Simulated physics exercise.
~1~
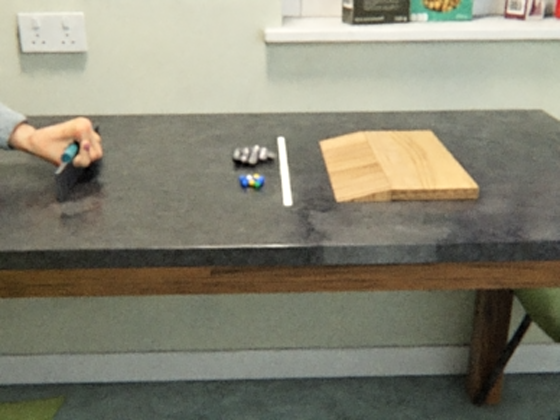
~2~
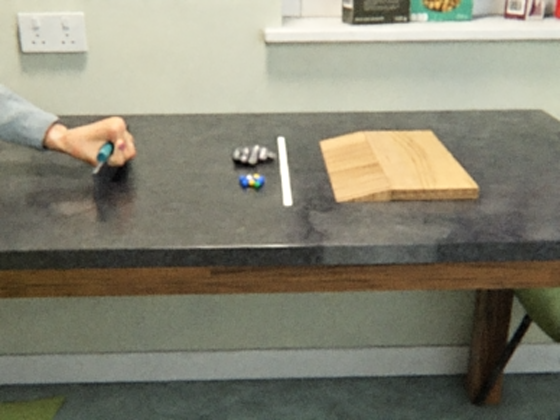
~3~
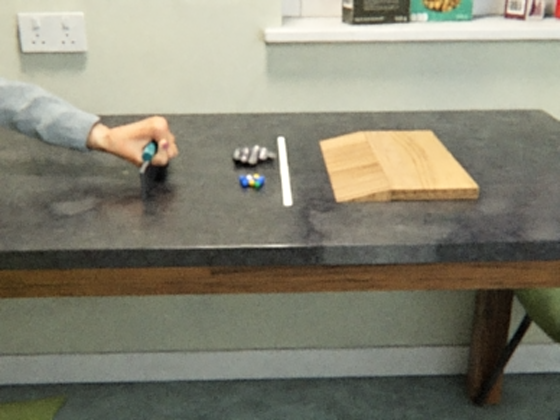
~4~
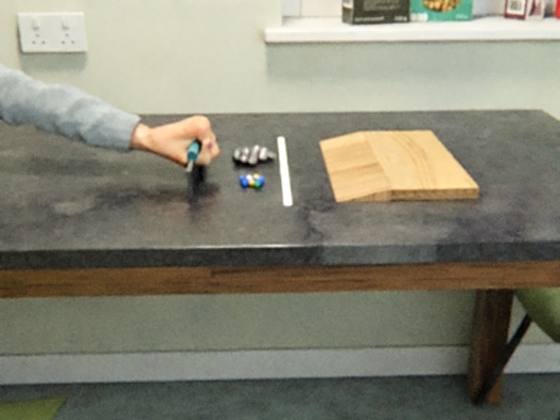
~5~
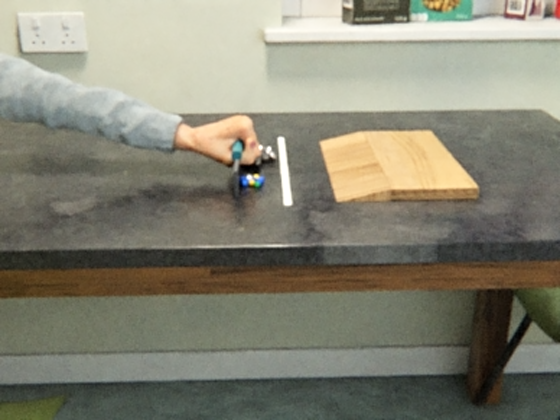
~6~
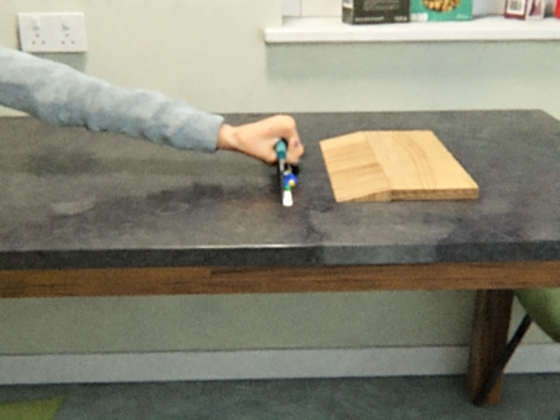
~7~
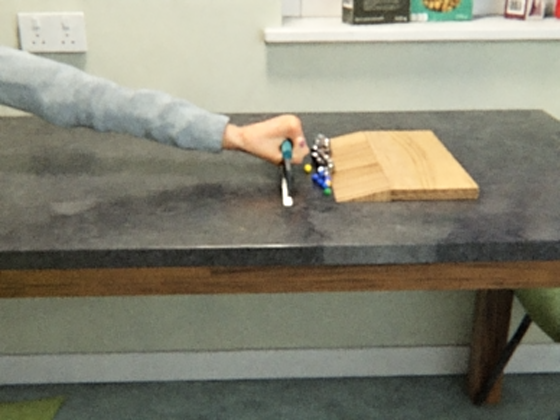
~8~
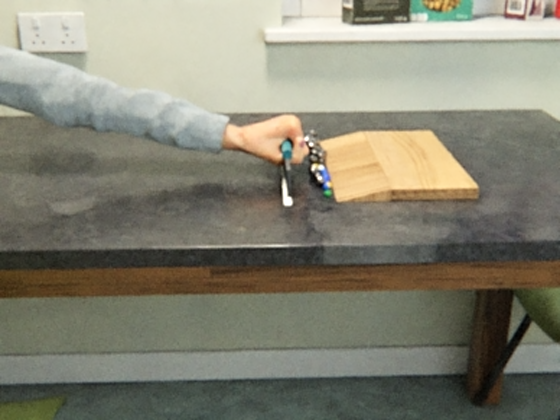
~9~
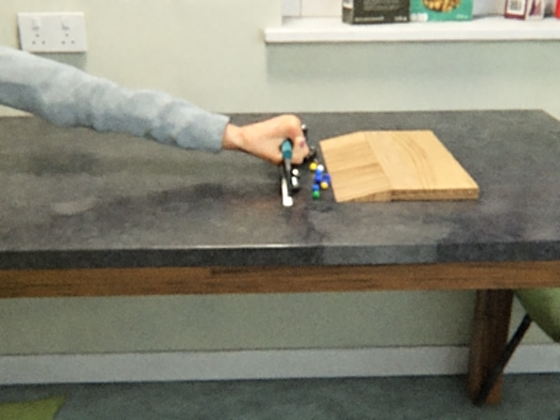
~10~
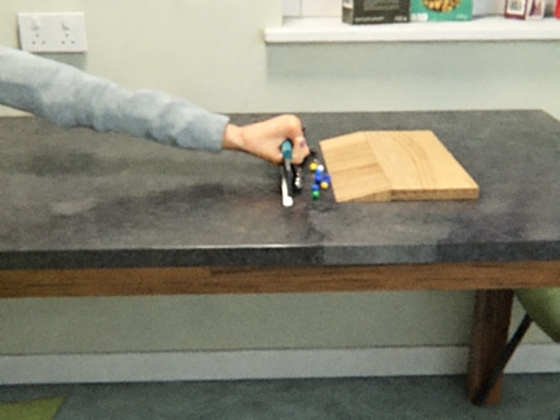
A hand slides a scraper rightward across a dark table, pushing two small heaps of objects toward a wooden ramp, and stops at the white tape; the objects carry on to the ramp's lower edge, some of the farther ones briefly climbing before slipping back, and all end short of it.
